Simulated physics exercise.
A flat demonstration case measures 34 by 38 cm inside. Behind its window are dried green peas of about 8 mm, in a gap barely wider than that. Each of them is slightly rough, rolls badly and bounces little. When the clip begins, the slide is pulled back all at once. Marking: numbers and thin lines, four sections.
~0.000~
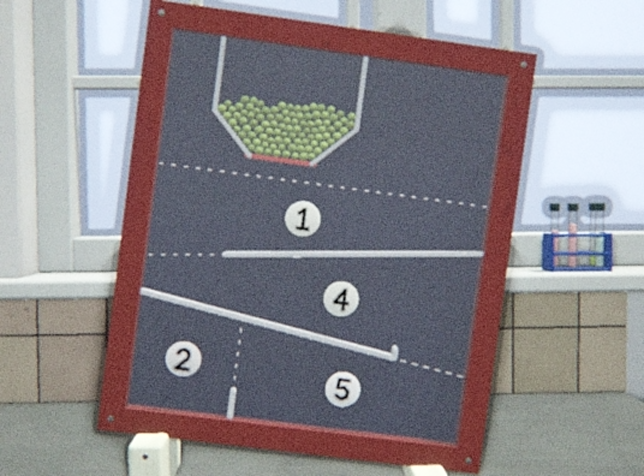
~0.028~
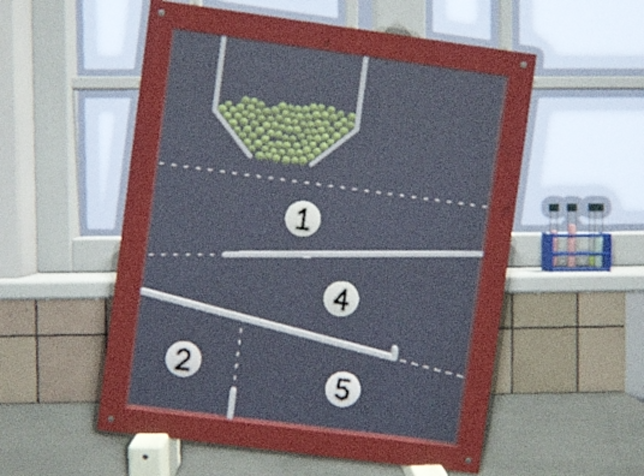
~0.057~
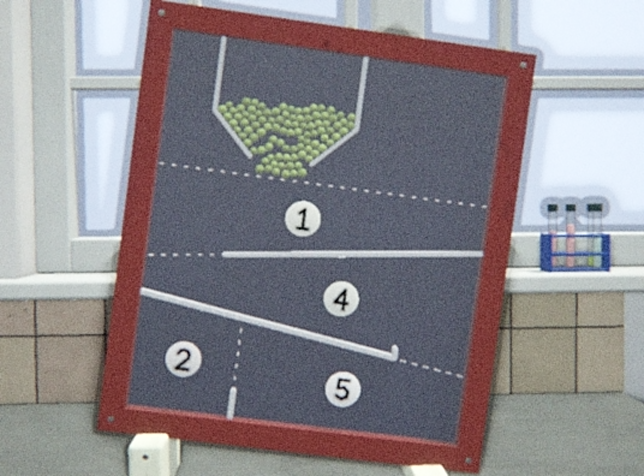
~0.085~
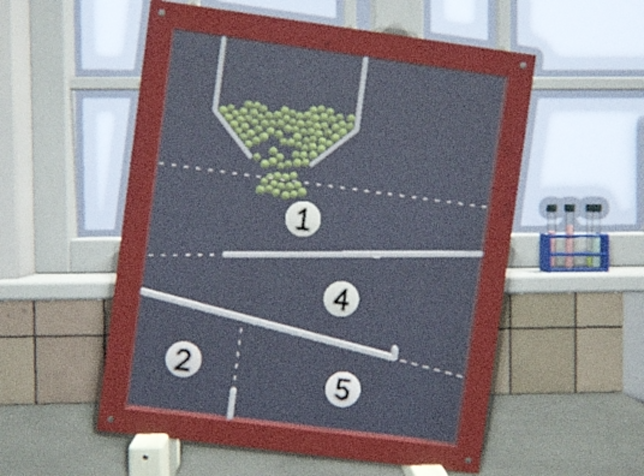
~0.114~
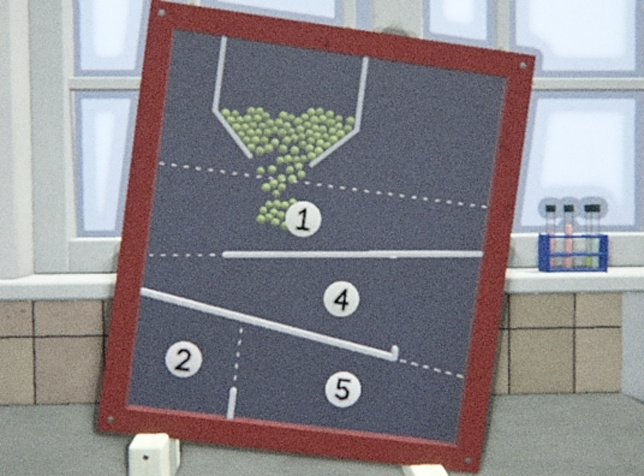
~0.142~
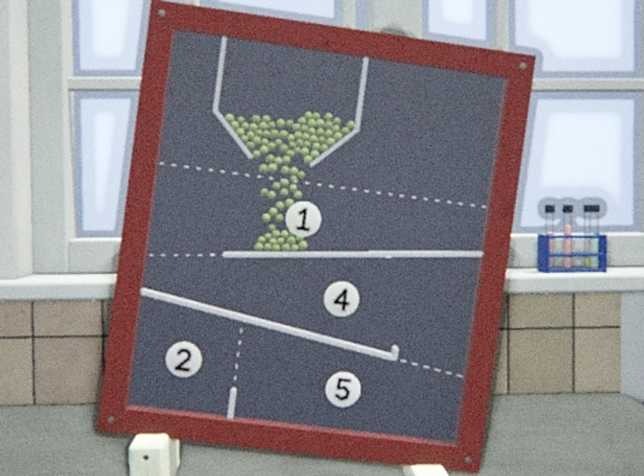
In this clip, the red slide beneath a funnel of green peas disappears from the opening in a tilted, red-framed case with numbered sections, and peas drop in a stream past the dashed line, gathering on the upper white ledge.
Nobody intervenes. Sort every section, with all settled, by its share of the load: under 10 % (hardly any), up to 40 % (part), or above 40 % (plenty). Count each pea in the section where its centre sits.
Section 1: Above 40 %; section 2: Under 10 %; section 4: Up to 40 %; section 5: Under 10 %.
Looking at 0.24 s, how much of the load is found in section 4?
About 0 percent.
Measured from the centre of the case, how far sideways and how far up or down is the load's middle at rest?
The middle sits around 2 cm left of it and 2 cm below it.
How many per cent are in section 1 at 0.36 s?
Some 85 per cent.
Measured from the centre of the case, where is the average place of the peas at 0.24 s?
Some 3 cm left and 4 cm above.
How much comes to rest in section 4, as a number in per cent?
Close to 30 per cent of the load rests there.
After 0.24 s, the peas' middle is 3 cm left of and 4 cm above the centre; no. 1, 60 %.
After 0.36 s, the peas' middle is 4 cm left of and 1 cm above the centre; no. 1, 85 %, no. 4, 10 %.
After 0.59 s, the peas' middle is 4 cm left of and 1 cm below the centre; no. 1, 75 %, no. 4, 25 %.
Settled by 1.9 s, no. 1, 70 %, no. 2, 0 %, no. 4, 30 %, no. 5, 0 %.
